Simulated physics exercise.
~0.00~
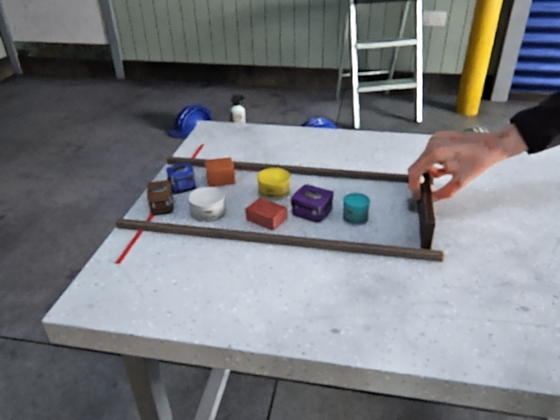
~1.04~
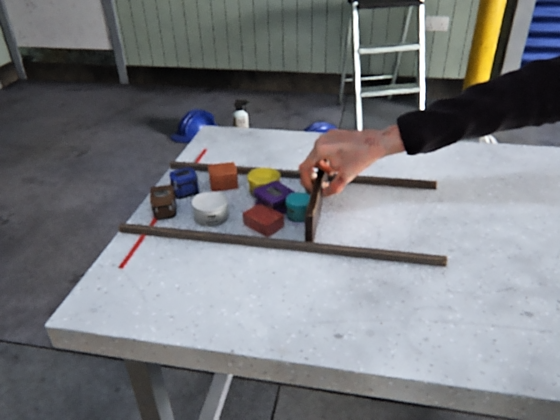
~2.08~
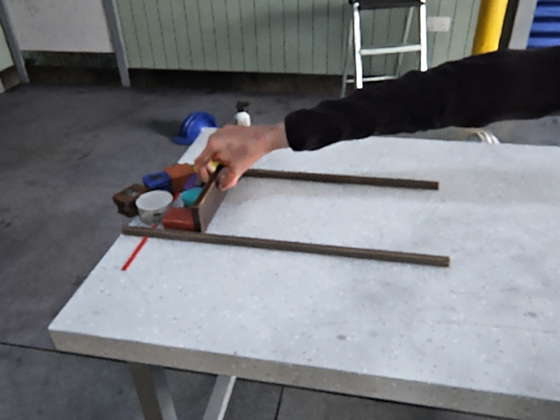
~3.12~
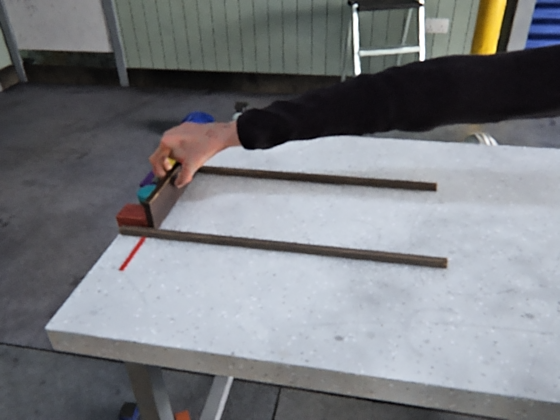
A hand slid an upright board leftward between two rails on a pale table, bunching small coloured blocks and tubs together and pushing them toward the far left edge, until several dropped off and a few stayed against the board near the red tape.
